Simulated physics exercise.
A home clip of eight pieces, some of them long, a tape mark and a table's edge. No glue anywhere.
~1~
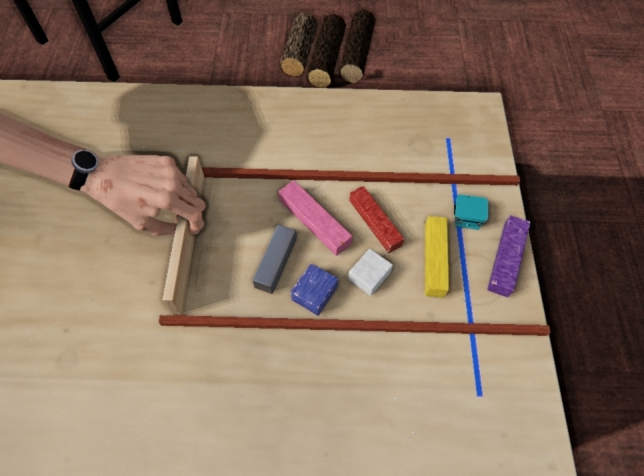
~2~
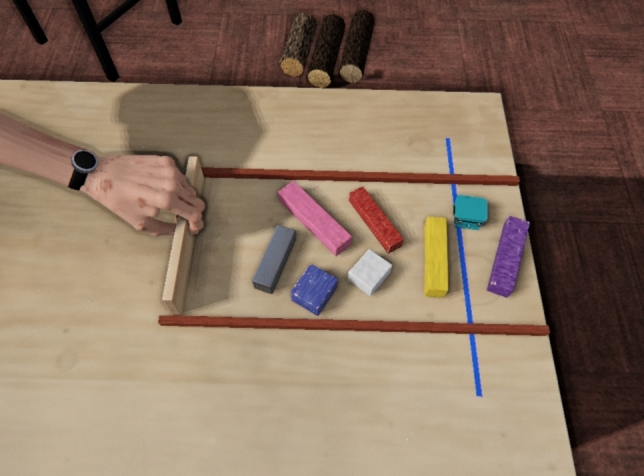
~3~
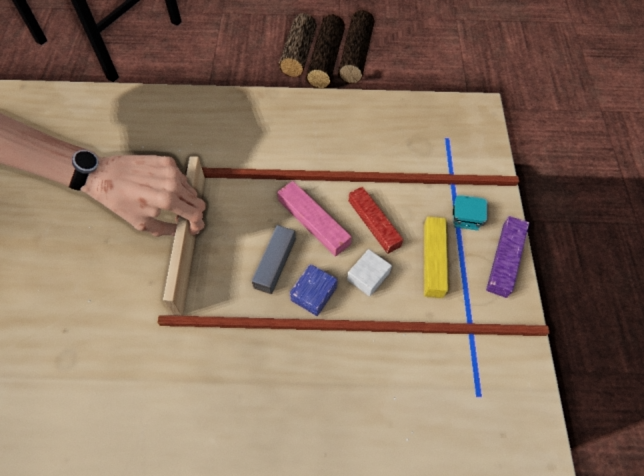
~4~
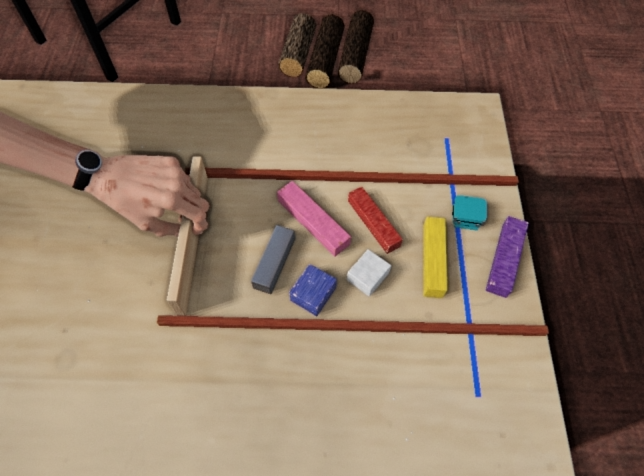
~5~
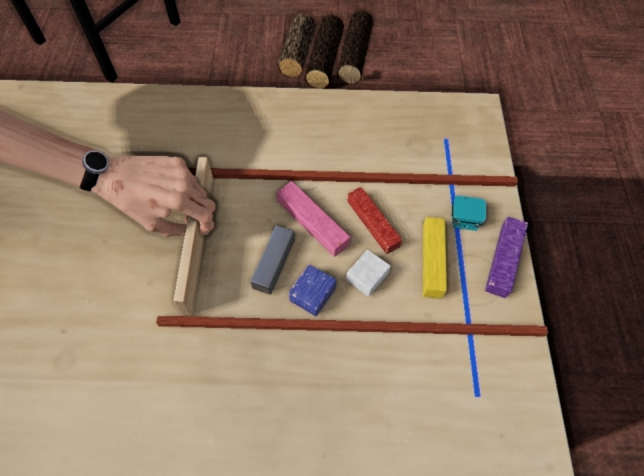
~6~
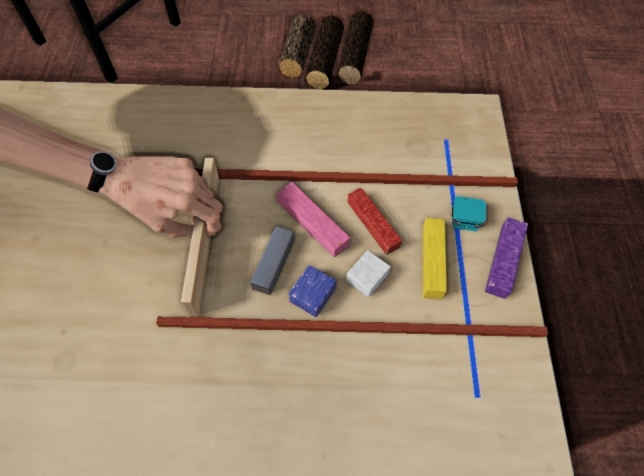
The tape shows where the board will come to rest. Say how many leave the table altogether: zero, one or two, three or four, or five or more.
As it turns out, the number that fall off is one or two.
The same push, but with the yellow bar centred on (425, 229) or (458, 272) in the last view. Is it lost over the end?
Place by place, it holds on; tumbles off.
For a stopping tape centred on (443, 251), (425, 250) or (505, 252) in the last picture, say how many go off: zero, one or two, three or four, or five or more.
Taking them in turn, 1 or 2; no fall at all; 5 or more.
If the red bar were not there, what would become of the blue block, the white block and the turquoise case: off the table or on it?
The blue block stays on; the white block survives; the turquoise case does not fall.
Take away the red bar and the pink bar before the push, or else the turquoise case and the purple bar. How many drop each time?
First 1, then 1.
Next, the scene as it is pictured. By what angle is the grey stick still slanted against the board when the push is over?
About 0°.
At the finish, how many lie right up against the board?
That makes 2.
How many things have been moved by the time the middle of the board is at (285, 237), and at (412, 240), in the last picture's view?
First 3, then 8.
Early on, none off yet; purple bar at rest near (507, 257); turquoise case at rest near (468, 214); yellow bar at rest near (434, 258).
A while later, none off yet; purple bar at rest near (507, 257); turquoise case moving near (473, 213); yellow bar travelled a little near (464, 256).
Finally, the number that fall off is one or two; lost, yellow bar and purple bar.
